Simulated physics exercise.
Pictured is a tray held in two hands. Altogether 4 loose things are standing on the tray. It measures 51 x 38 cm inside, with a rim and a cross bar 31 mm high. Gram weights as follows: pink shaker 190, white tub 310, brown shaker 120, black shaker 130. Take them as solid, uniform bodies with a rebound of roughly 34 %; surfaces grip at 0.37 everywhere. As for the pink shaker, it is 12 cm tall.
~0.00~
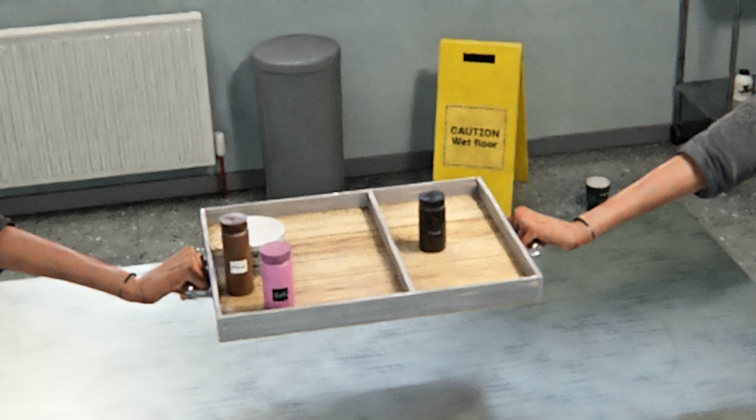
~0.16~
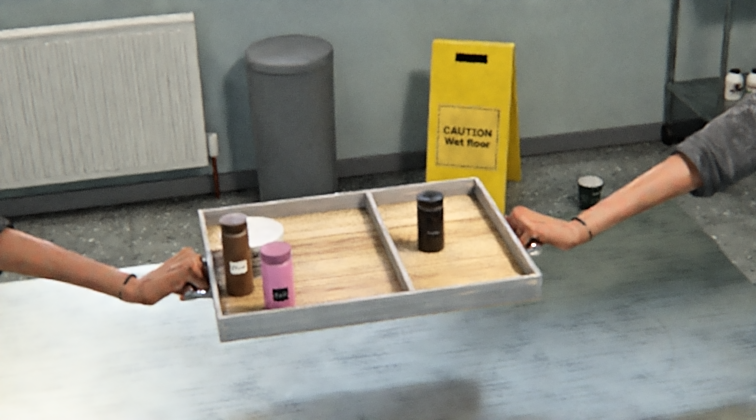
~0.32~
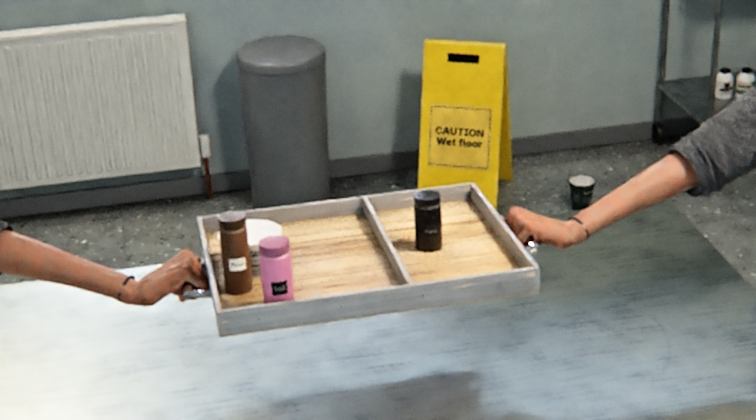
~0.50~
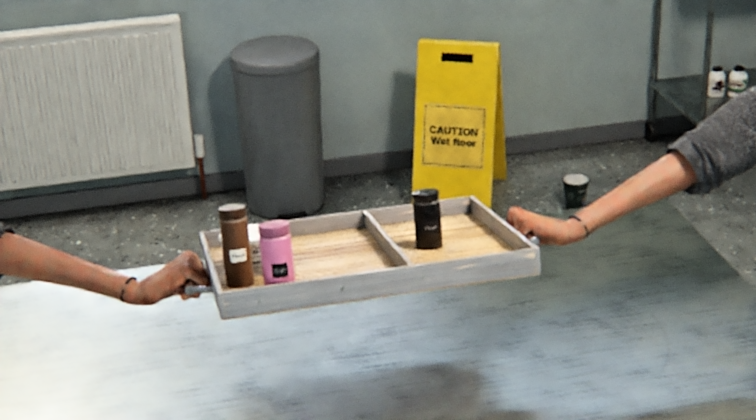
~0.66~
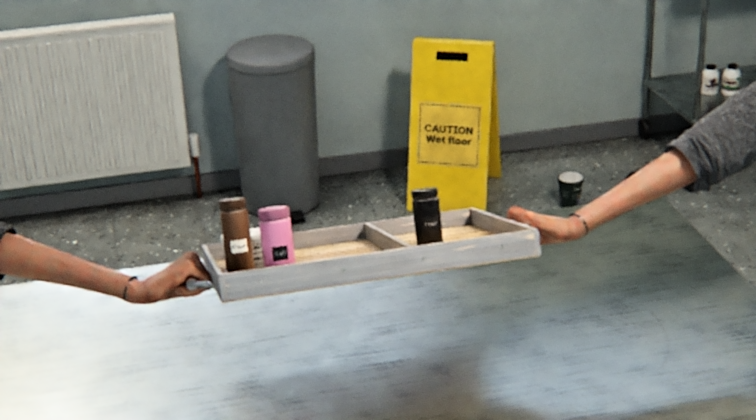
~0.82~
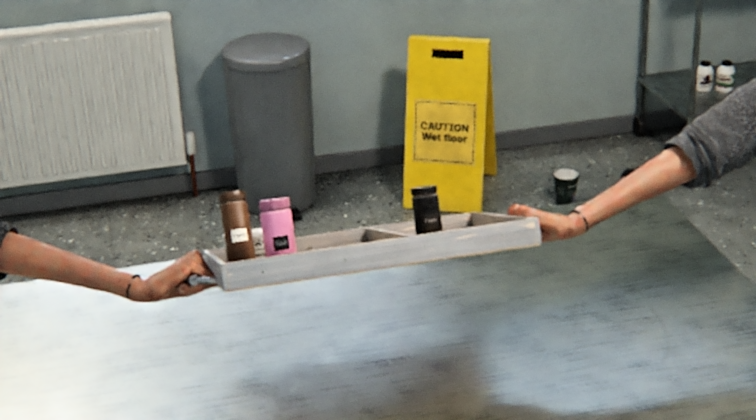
Two hands tilt a tray of shakers, its far edge dipping as the brown one leans.
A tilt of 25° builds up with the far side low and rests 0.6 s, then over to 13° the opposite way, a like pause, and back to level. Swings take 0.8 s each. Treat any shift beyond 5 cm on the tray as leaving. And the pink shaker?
The pink shaker is displaced.
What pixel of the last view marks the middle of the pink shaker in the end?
Rest point: Near (363, 220).
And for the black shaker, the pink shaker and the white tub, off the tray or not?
Outcome: The black shaker departs its support; the pink shaker remains on its support; the white tub remains on its support.
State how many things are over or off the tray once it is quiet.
The tally is 3.
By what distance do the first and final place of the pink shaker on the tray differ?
Displacement: Approx. 29 cm.
After 1.12 s, tray tilted 25°, far edge down; pink shaker moved 9 cm near (272, 233); brown shaker on its side; white tub moved 10 cm.
After 1.72 s, tray tilted 19°, far edge down; black shaker now off the tray; pink shaker on its side near (305, 241); brown shaker 75° off its base.
After 2.02 s, tray tilted 4°, near edge down; pink shaker on its side near (334, 220); brown shaker 75° off its base; white tub moved 11 cm.
After 2.72 s, tray tilted 13°, near edge down; pink shaker on its side near (364, 213); brown shaker on its side; white tub moved 11 cm.
In the end (4.1 s), off the tray, black shaker; toppled on the tray, pink shaker and brown shaker; not toppled but over 5 cm from the start, white tub. At the end, from the last picture's camera, pink shaker near (363, 219).
